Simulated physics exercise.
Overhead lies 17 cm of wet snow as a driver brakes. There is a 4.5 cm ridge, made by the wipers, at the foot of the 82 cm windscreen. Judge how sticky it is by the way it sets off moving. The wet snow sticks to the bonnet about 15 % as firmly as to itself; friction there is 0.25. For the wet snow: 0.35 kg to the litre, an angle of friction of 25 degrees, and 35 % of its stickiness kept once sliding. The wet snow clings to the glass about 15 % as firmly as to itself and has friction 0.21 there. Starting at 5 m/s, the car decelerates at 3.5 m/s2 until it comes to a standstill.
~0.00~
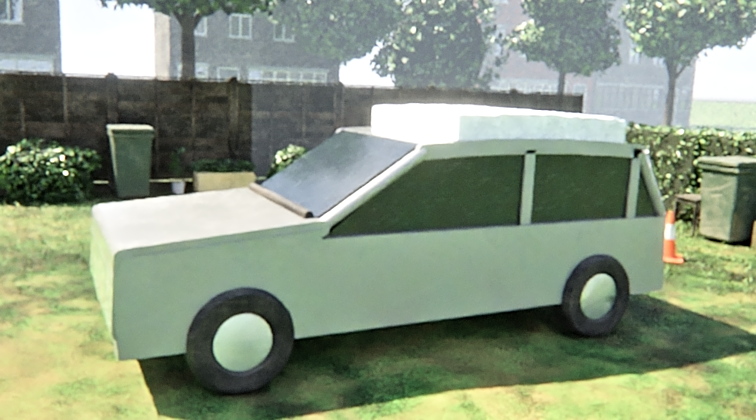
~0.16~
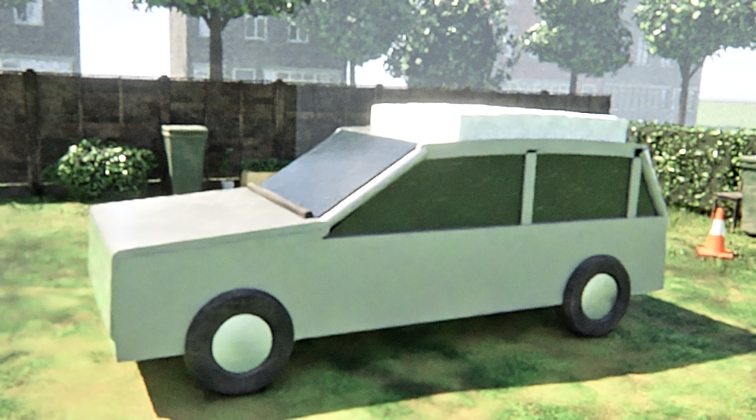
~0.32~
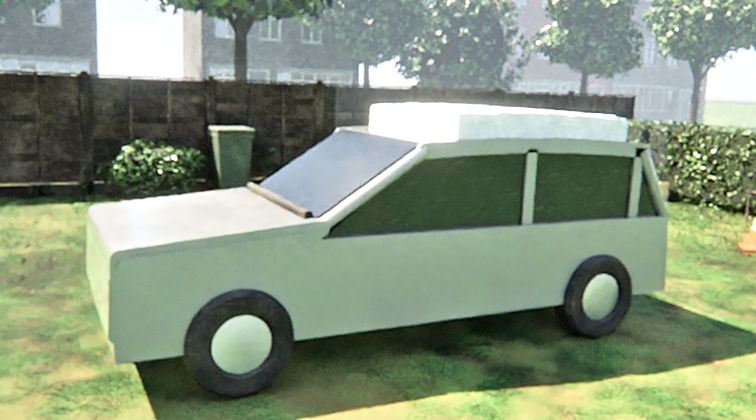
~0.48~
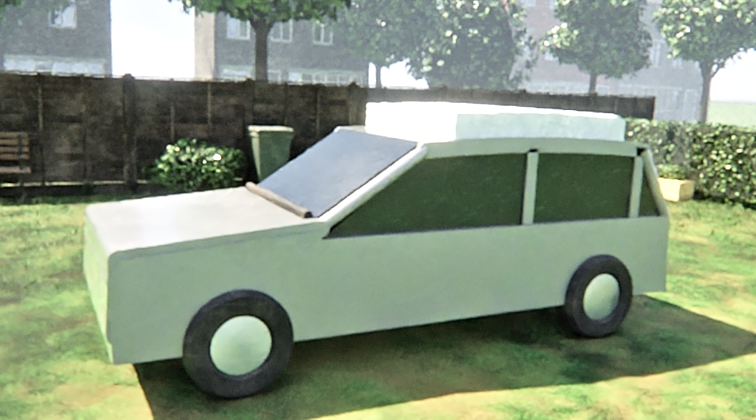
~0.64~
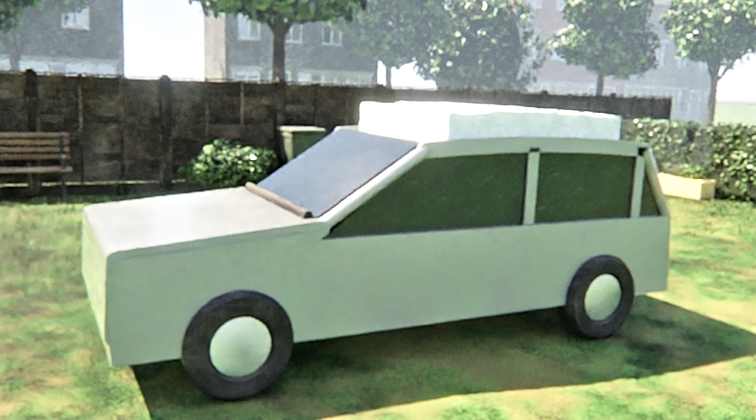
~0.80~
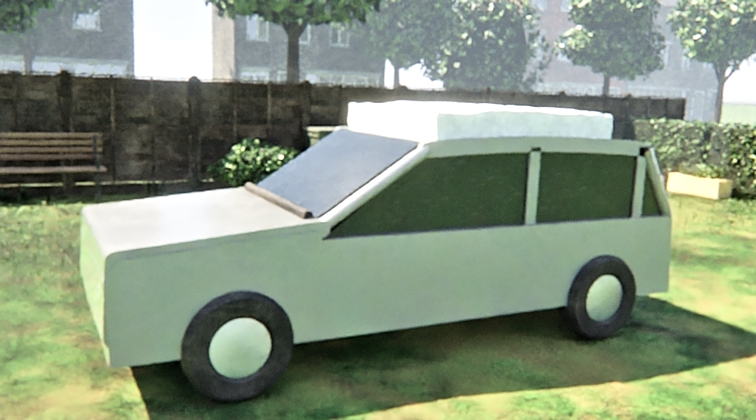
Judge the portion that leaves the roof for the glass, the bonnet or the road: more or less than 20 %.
I expect it to be bigger than 20 percent.
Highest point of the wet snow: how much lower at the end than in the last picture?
Measured change: Some 40 cm.
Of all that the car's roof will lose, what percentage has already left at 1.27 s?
Roughly 30 percent.
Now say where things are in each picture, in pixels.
The first frame shows front end of the wet snow at (458, 127).
The second frame shows front end of the wet snow at (459, 126).
The third frame shows front end of the wet snow at (458, 126), its middle shifted 7 mm.
The fourth frame shows front end of the wet snow at (455, 125), its middle shifted 3.4 cm.
The fifth frame shows front end of the wet snow at (448, 125), its middle shifted 9.2 cm.
The sixth frame shows front end of the wet snow at (435, 133), its middle shifted 19 cm.
By 1.27 s, 69 % of the snow is on the roof, 31 % on the glass, none on the bonnet and none has gone off the nose.
By 1.82 s, none of the snow is on the roof, 49 % on the glass, 51 % on the bonnet and none has gone off the nose.
By 2.38 s, none of the snow is on the roof, 16 % on the glass, 75 % on the bonnet and 9 % has gone off the nose.
By 2.93 s, none of the snow is on the roof, 15 % on the glass, 58 % on the bonnet and 26 % has gone off the nose.
By 3.10 s, at the end, none of the snow is on the roof, 15 % on the glass, 58 % on the bonnet and 27 % has gone off the nose.
